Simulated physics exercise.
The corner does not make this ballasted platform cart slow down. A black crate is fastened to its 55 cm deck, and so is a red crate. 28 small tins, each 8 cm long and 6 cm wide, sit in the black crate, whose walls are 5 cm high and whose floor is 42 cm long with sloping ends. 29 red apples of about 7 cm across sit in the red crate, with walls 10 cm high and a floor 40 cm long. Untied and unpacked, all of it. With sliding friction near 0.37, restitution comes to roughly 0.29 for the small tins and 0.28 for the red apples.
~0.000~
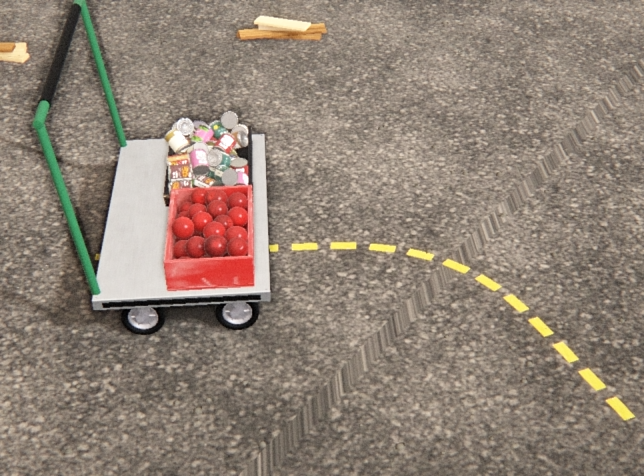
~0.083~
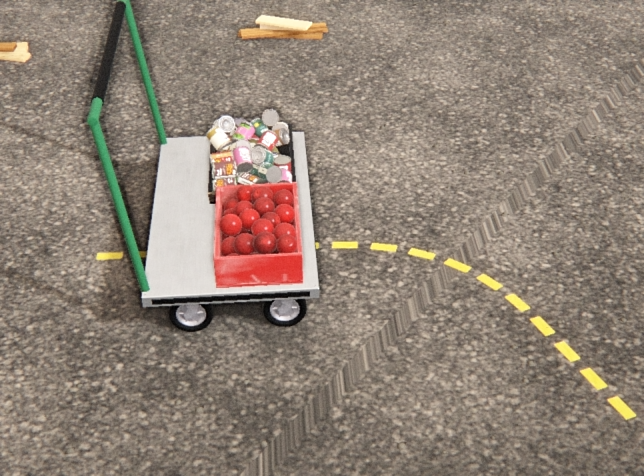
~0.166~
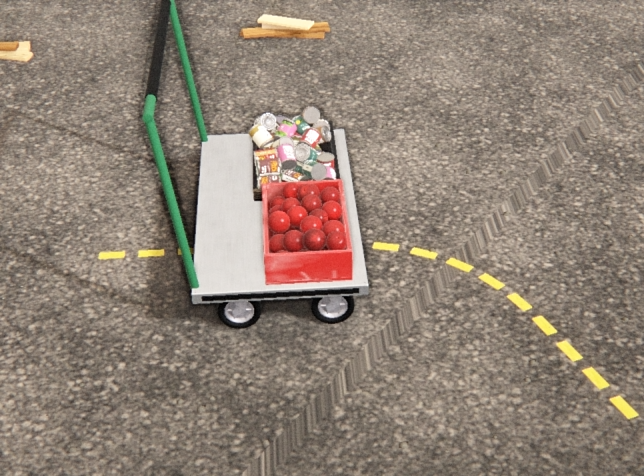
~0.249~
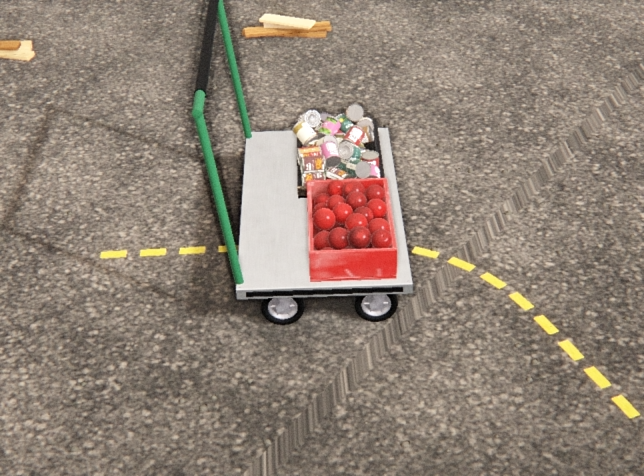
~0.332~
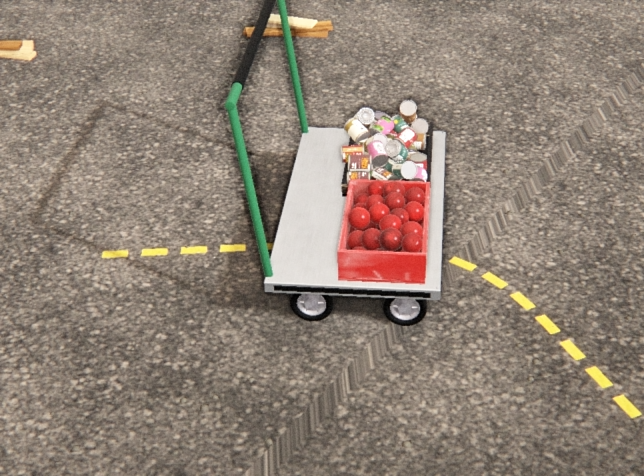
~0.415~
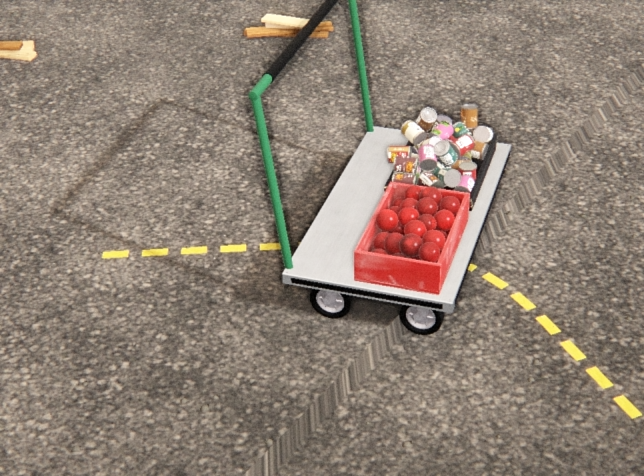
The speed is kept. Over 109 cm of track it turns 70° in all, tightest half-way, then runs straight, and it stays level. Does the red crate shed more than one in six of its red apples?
No, fewer than one in six.
After 0.50 s, black crate 26 in, 2 out and red crate 29 in, 0 out.
After 0.62 s, black crate 23 in, 5 out and red crate 29 in, 0 out.
After 0.80 s, black crate 20 in, 8 out and red crate 29 in, 0 out.
When it is over (at 1.26 s), black crate 18 in, 10 out and red crate 29 in, 0 out. Asked share, 0 of 29, 0 per cent.
